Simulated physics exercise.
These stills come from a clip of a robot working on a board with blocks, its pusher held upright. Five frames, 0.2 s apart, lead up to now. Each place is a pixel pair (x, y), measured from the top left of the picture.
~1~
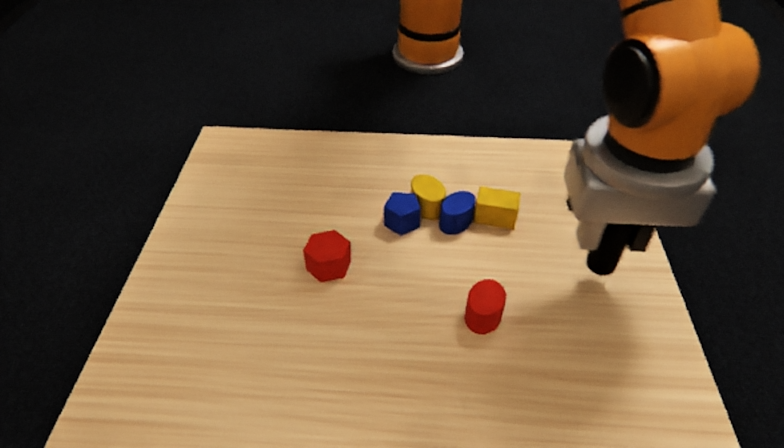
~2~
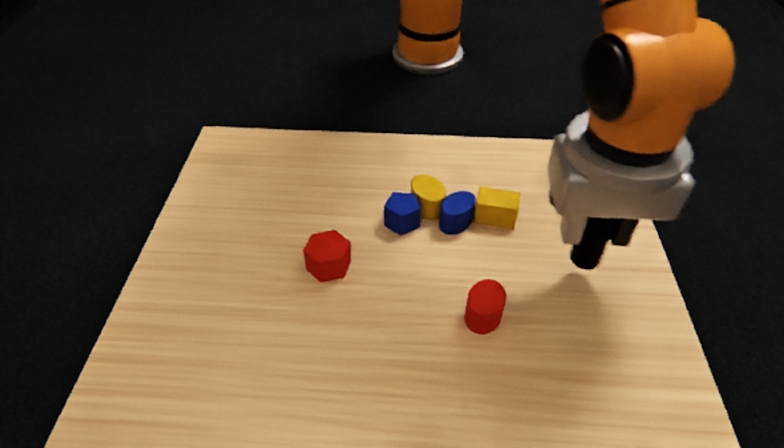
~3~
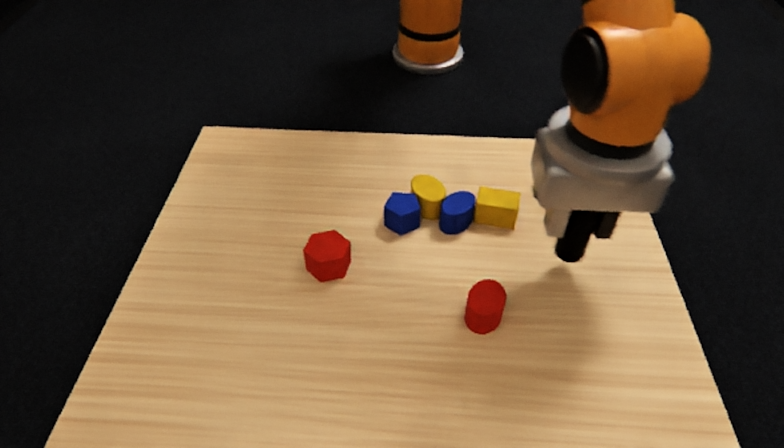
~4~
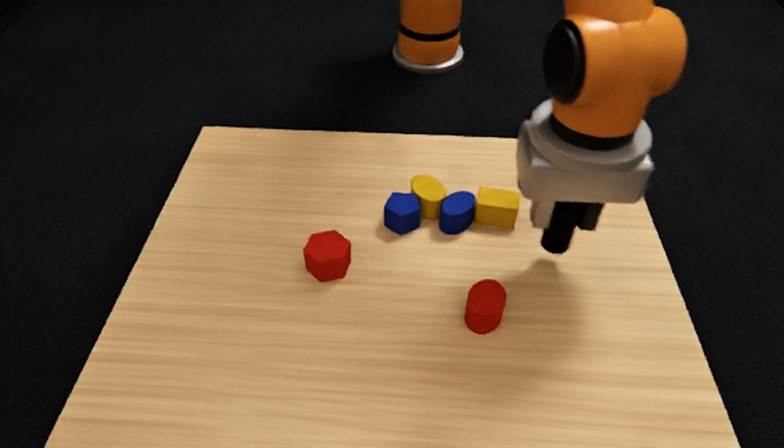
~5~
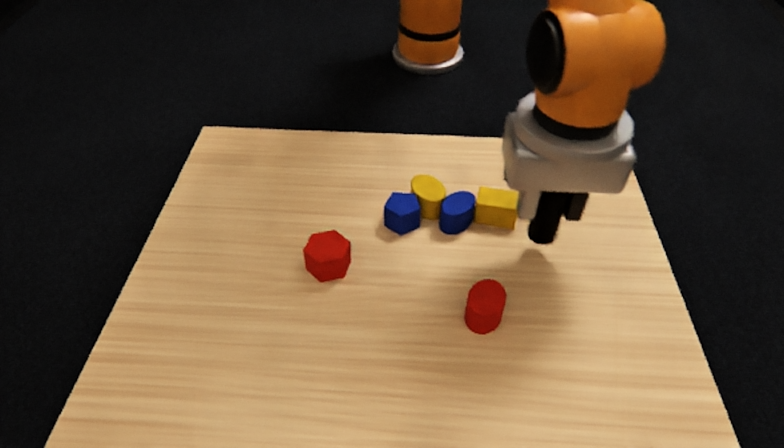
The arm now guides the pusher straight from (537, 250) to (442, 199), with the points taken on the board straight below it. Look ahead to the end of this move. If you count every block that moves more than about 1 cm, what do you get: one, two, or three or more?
Moved: 3 or more.
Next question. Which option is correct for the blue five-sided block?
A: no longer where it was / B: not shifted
Correct choice: A.
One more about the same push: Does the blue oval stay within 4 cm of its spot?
That would be a yes.
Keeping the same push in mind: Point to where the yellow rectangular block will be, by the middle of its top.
For the centre of its top, I'd go with (485, 178).
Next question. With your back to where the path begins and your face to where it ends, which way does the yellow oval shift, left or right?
Displaced left.
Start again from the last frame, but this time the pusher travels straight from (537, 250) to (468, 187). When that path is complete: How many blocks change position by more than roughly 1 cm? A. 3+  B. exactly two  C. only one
Answer: C.
The first path, step by step. One third of the way, pusher at (506, 218); yellow rectangular block at (497, 193), turned 15° anticlockwise.
Two thirds of the way, pusher at (473, 200); blue five-sided block at (398, 202), turned 20° anticlockwise; yellow oval at (421, 186), turned 25° clockwise; blue oval at (448, 200), turned 35° anticlockwise; yellow rectangular block at (486, 180), turned 15° clockwise.
At the end, pusher at (444, 185); blue five-sided block at (384, 205), turned 50° anticlockwise; yellow oval at (406, 184), turned 50° clockwise; blue oval at (436, 198), turned 75° anticlockwise; yellow rectangular block at (485, 178), turned 25° clockwise.
